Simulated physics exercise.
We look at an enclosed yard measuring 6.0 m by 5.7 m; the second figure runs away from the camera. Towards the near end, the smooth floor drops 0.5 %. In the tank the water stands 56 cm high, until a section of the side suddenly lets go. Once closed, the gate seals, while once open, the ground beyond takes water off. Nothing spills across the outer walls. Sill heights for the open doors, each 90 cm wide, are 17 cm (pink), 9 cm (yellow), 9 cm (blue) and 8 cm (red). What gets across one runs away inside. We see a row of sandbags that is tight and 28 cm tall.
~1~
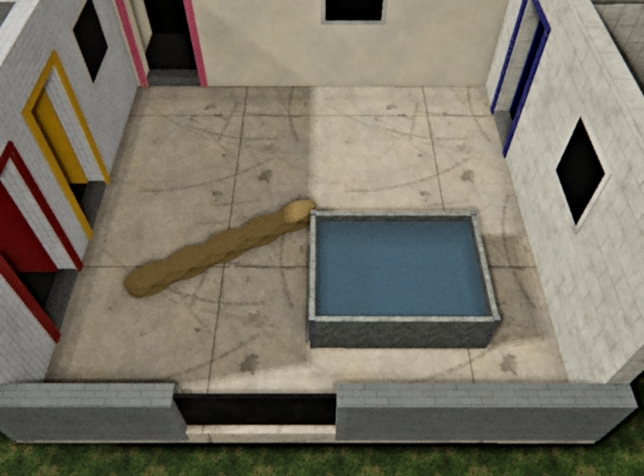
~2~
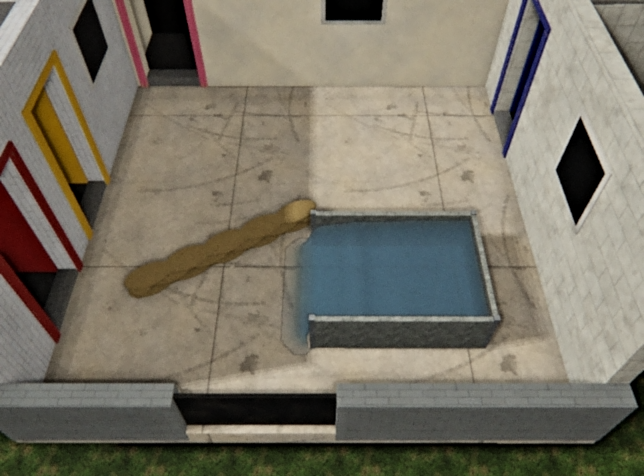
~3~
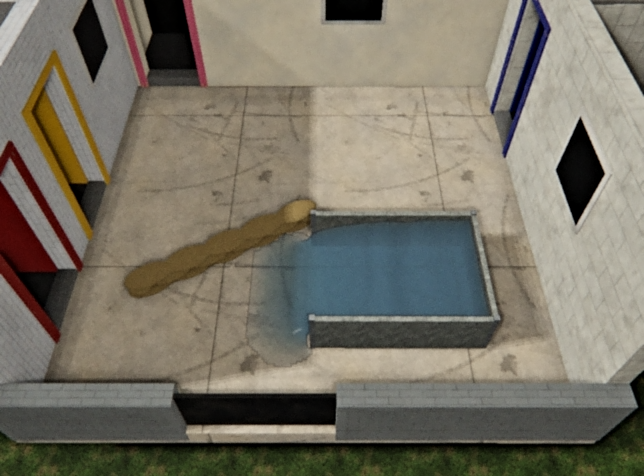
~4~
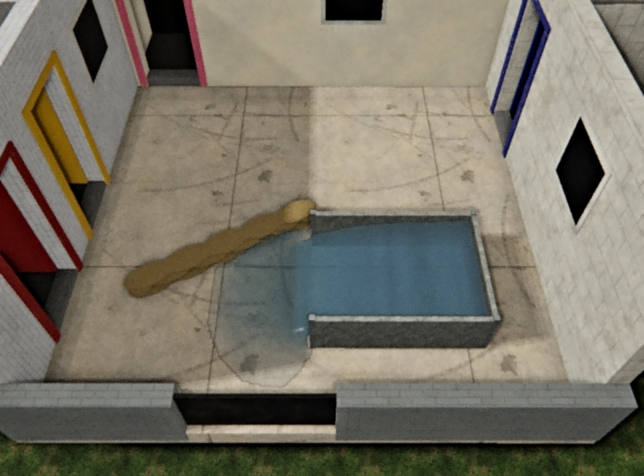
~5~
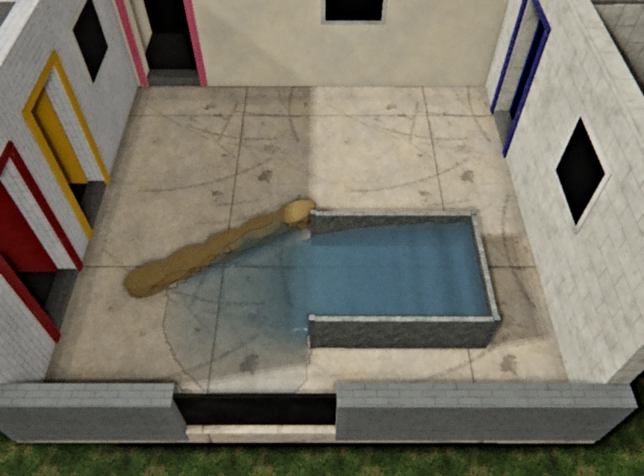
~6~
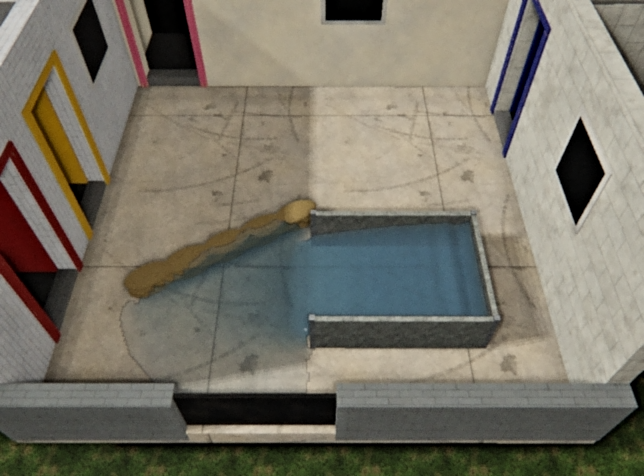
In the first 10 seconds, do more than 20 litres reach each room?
At the pink door, not that much; at the yellow door, not that much; at the blue door, not that much; at the red door, more than that.
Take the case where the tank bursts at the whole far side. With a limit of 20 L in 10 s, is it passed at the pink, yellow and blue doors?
Door pink stays within, door yellow stays within, door blue goes beyond.
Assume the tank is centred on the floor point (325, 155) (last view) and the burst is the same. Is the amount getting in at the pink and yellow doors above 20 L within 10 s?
Relative to the limit, pink is beyond it and yellow is beyond it.
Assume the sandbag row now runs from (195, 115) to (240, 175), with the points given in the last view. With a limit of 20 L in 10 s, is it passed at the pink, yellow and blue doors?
Note - pink: Limit held; yellow: Limit exceeded; blue: Limit held.
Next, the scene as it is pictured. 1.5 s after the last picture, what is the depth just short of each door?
Door by door, in cm: Pink reads 0, yellow reads 0, blue reads 0, red reads 16.
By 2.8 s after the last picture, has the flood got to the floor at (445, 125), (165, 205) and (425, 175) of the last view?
Respectively: Was missed, got hit, got hit.
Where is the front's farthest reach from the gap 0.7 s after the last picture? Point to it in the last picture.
Roughly at pixel (36, 410).
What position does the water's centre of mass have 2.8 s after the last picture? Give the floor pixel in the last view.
I'd put it close to (221, 310).
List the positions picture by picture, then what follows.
The first frame shows the tank at (398, 266) is whole and still, 56 cm deep.
In the second frame, the front is at (305, 351), 0.8 m from the gap at (316, 282); 0.4 m2 of floor is under water; 56 cm left at the back of the tank.
In the third frame, the front is at (269, 355), 1.0 m from the gap at (316, 285); 1.1 m2 of floor is under water; 56 cm left at the back of the tank.
In the fourth frame, water pours out at (316, 285) and has run 1.3 m, to (224, 346); typically 10 cm deep outside, 56 cm at the tank's back.
In the fifth frame, the front is at (171, 328), 1.8 m from the gap at (316, 286); 2.8 m2 of floor is under water; 54 cm left at the back of the tank.
In the sixth frame, water pours out at (316, 286) and has run 2.3 m, to (130, 315); typically 8 cm deep outside, 47 cm at the tank's back.
Then, 0.7 s after the last picture water covers 20 % of the floor and is deepest (32 cm) near (262, 252); pink door not reached, yellow door not reached, blue door not reached, red door 8 cm at the sill, 6 L in.
Then, 1.5 s after the last picture water covers 25 % of the floor and is deepest (44 cm) near (57, 395); pink door not reached, yellow door not reached, blue door not reached, red door 16 cm at the sill, 18 L in.
Then, 2.8 s after the last picture water covers 40 % of the floor and is deepest (25 cm) near (36, 410); pink door not reached, yellow door 7 cm at the sill, 0 L in, blue door not reached, red door 18 cm at the sill, 76 L in.
Then, 5.3 s after the last picture water covers 70 % of the floor and is deepest (14 cm) near (528, 411); pink door 9 cm at the sill, 0 L in, yellow door 4 cm at the sill, 0 L in, blue door 2 cm at the sill, 0 L in, red door 10 cm at the sill, 135 L in.
Then, 9.3 s after the last picture water covers 90 % of the floor and is deepest (8 cm) near (561, 411); pink door 3 cm at the sill, 0 L in, yellow door 2 cm at the sill, 0 L in, blue door 8 cm at the sill, 0 L in, red door 5 cm at the sill, 138 L in.
